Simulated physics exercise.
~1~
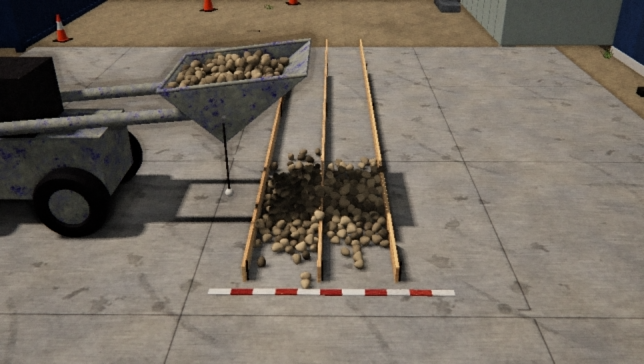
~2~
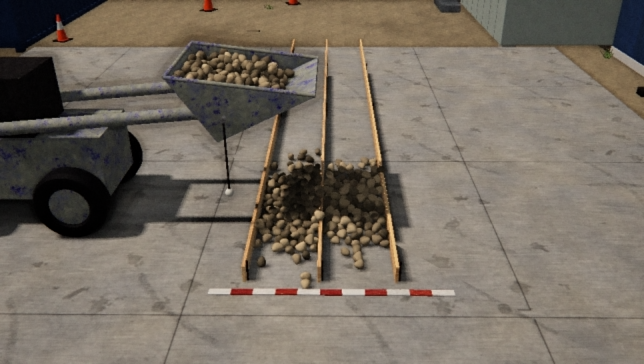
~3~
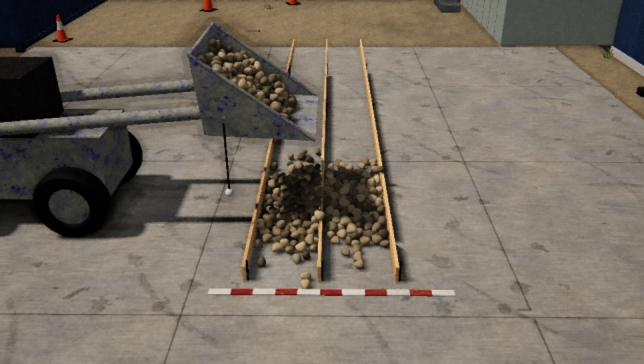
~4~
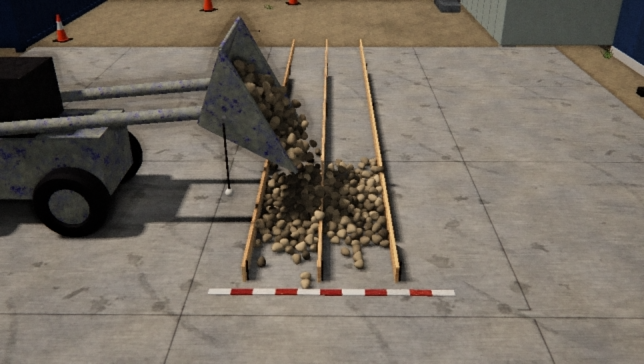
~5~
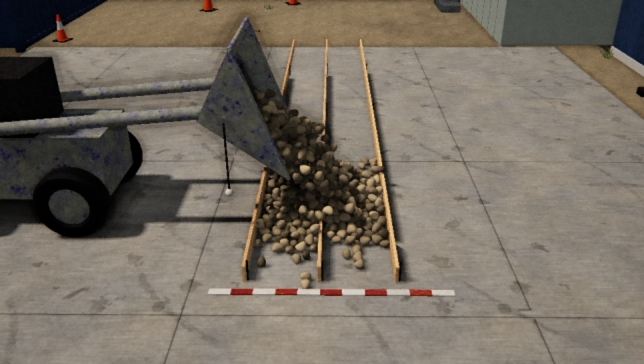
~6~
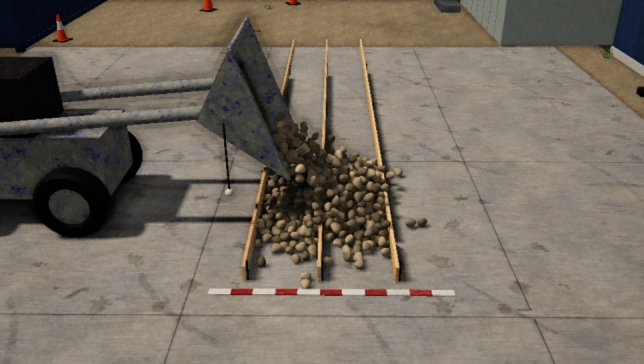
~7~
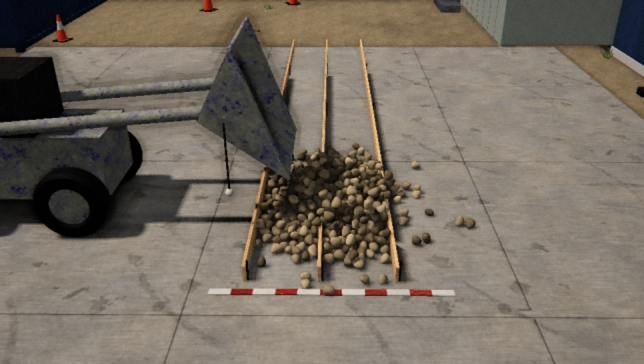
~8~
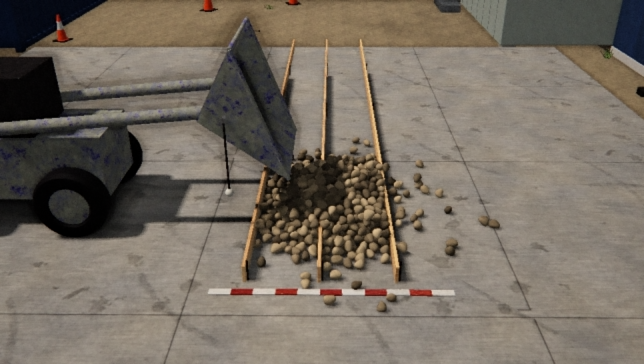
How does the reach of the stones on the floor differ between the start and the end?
At the start the stones on the floor lie within the boards, while at the end they reach farther right and nearer the viewer, with some scattered beyond the right-hand board.
